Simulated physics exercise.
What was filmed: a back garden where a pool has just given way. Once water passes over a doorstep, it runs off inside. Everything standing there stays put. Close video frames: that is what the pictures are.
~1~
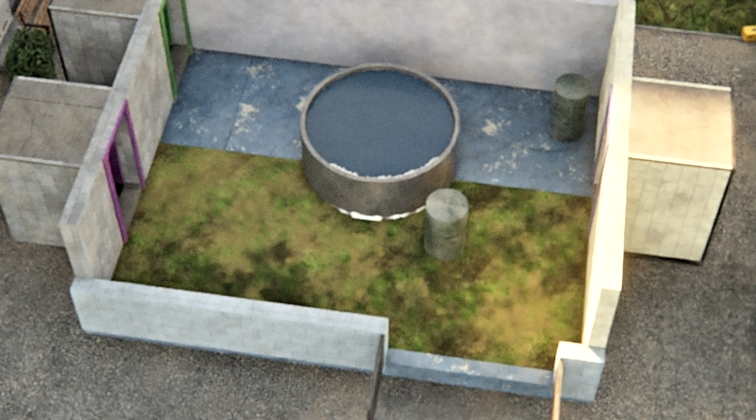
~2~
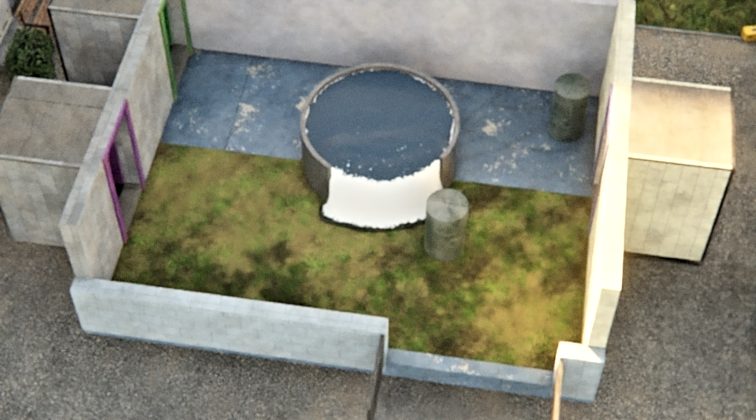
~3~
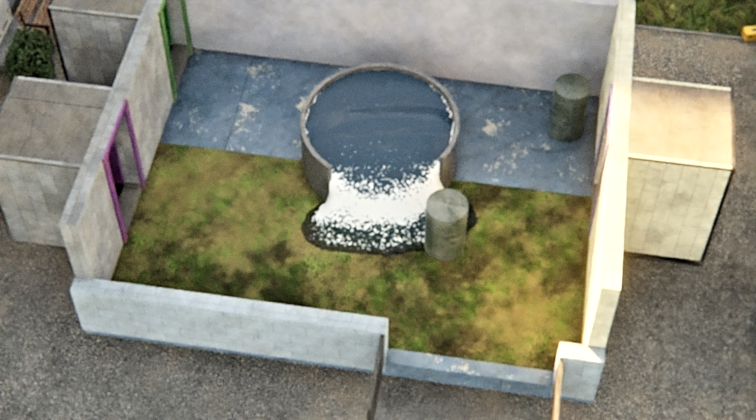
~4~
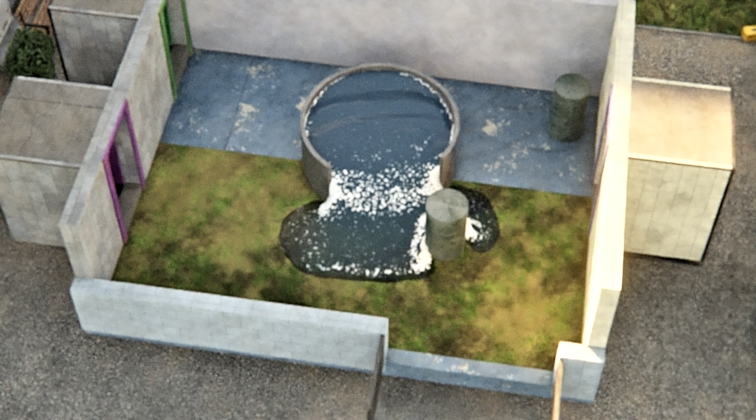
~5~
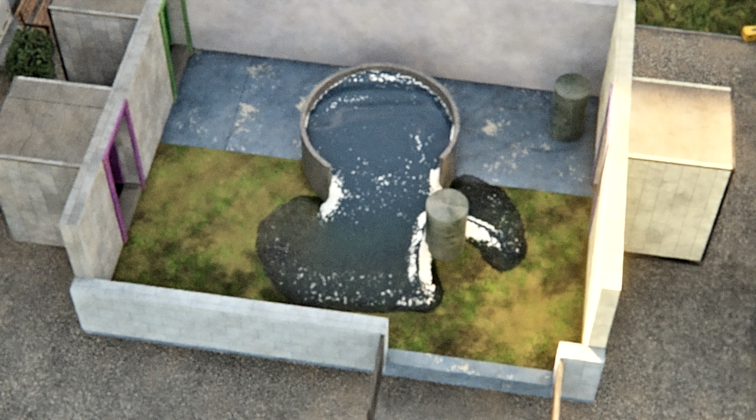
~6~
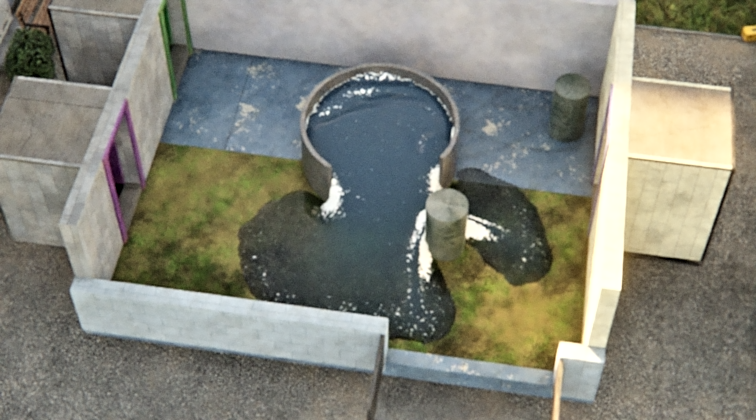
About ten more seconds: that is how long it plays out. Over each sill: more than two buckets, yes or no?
Green door: No, not more; blue door: Yes, more; purple door: No, not more.
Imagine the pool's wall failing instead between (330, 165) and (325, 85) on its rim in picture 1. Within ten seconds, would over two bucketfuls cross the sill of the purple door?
As for the purple door, it tops the mark.
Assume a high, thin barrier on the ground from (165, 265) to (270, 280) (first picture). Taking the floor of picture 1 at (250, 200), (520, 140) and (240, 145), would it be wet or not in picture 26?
Lab note - spot 1 inundated, spot 2 inundated, spot 3 parched.
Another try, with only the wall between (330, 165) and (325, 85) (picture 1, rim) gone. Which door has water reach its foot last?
The door marked blue.
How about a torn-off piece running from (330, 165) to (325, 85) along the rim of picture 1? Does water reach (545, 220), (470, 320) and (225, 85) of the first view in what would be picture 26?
In the order given: Untouched, untouched and swamped.
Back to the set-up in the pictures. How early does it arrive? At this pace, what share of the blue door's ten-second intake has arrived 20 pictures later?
Something like 50 in a hundred.
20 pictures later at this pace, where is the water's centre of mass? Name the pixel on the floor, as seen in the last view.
Close to pixel (360, 238).
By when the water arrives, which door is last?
My answer is the green one.
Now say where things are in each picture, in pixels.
In the first frame, still water in the pool at (380, 124).
In the second frame, the front is at (324, 207), out from the gap at (388, 204).
In the third frame, water pours out at (388, 206) and has run to (307, 228).
In the fourth frame, water pours out at (388, 207) and has run to (295, 260).
In the fifth frame, the front is at (516, 259), out from the gap at (388, 208).
In the sixth frame, the front is at (545, 266), out from the gap at (388, 208).
A moment on, water covers 40 % of the floor; the green door not reached, the blue door not reached, the purple door not reached.
Next, water covers 55 % of the floor; the green door not reached, the blue door under two buckets in, the purple door not reached.
Then, water covers 65 % of the floor; the green door not reached, the blue door over two buckets in, the purple door wet at the sill, nothing in.
Later, water covers 95 % of the floor; the green door wet at the sill, nothing in, the blue door over two buckets in, the purple door wet at the sill, nothing in.
In the end, water covers 100 % of the floor; the green door wet at the sill, nothing in, the blue door over two buckets in, the purple door wet at the sill, nothing in.
